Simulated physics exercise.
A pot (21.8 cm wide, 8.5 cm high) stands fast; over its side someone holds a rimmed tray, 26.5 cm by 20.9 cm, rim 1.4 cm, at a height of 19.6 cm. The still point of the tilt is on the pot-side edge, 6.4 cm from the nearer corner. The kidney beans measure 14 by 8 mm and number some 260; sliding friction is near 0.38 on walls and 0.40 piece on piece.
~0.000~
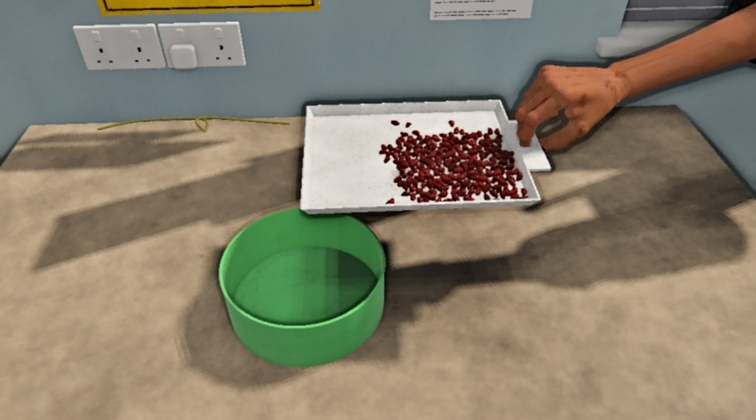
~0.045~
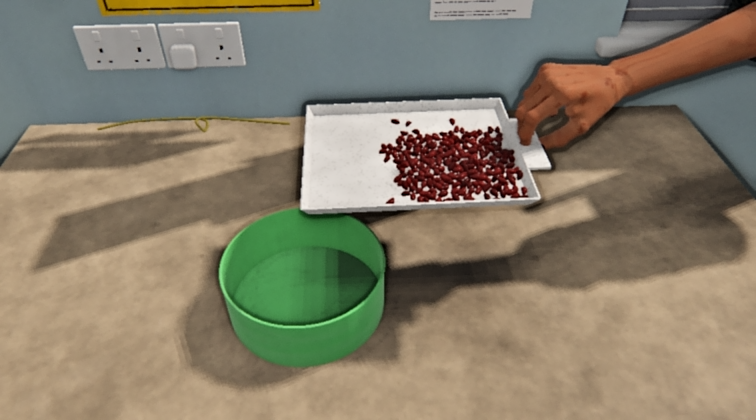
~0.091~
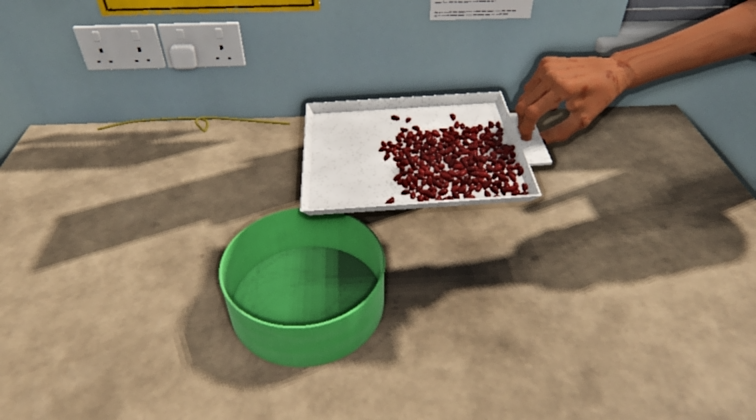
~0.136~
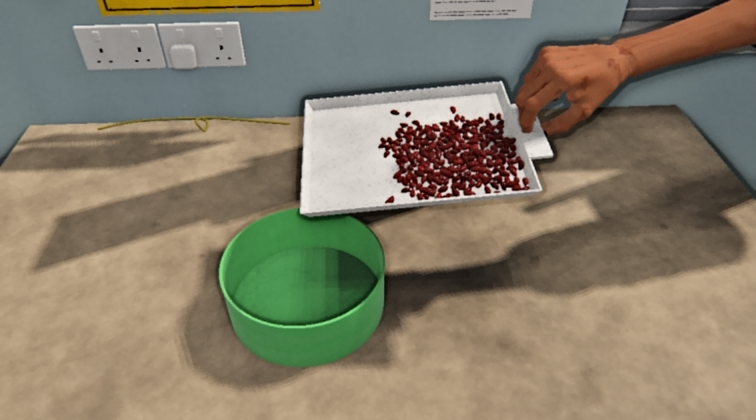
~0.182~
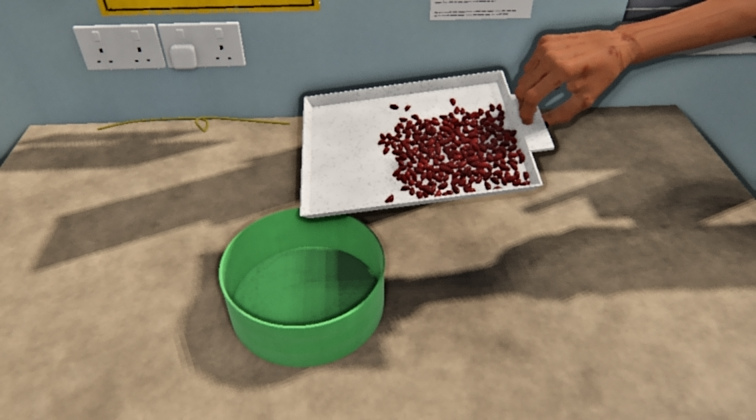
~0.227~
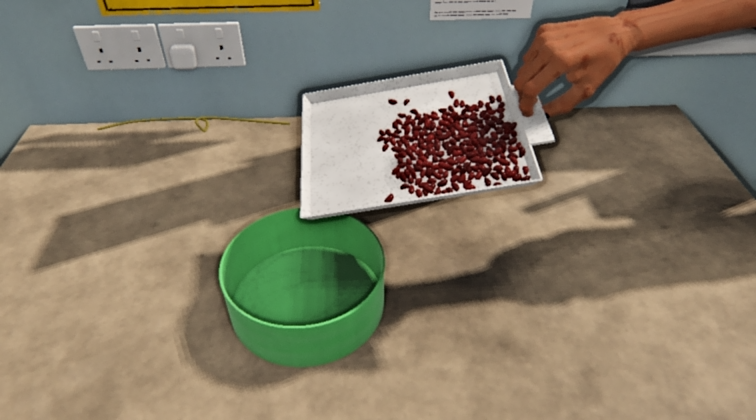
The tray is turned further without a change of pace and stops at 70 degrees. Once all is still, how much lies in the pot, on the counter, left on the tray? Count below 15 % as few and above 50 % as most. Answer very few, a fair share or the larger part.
In the pot: The larger part; on the counter: Very few; left on the tray: Very few.
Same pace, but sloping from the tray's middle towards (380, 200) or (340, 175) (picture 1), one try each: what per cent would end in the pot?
About 70 and 95 per cent.
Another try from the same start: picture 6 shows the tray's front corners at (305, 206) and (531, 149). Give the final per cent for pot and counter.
Pot 65, counter 35.
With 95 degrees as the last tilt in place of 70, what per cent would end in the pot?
Then about 95 per cent.
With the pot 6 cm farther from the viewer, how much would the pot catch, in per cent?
It would be near 35 per cent.
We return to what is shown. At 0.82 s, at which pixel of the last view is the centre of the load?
At about (323, 223).
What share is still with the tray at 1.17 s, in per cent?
About 0 per cent.
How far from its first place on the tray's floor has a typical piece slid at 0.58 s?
About 4 cm.
After 0.58 s, tilt 41 degrees; the tray holds 100 %, the pot 0 %.
Then, at 0.82 s, tilt 59 degrees; the tray holds 60 %, the pot 10 %.
Then, at 1.17 s, tilt 70 degrees; the tray holds 0 %, the pot 95 %.
By 2.0 s all is still; pot 95 %, counter 5 %, tray 0 %.
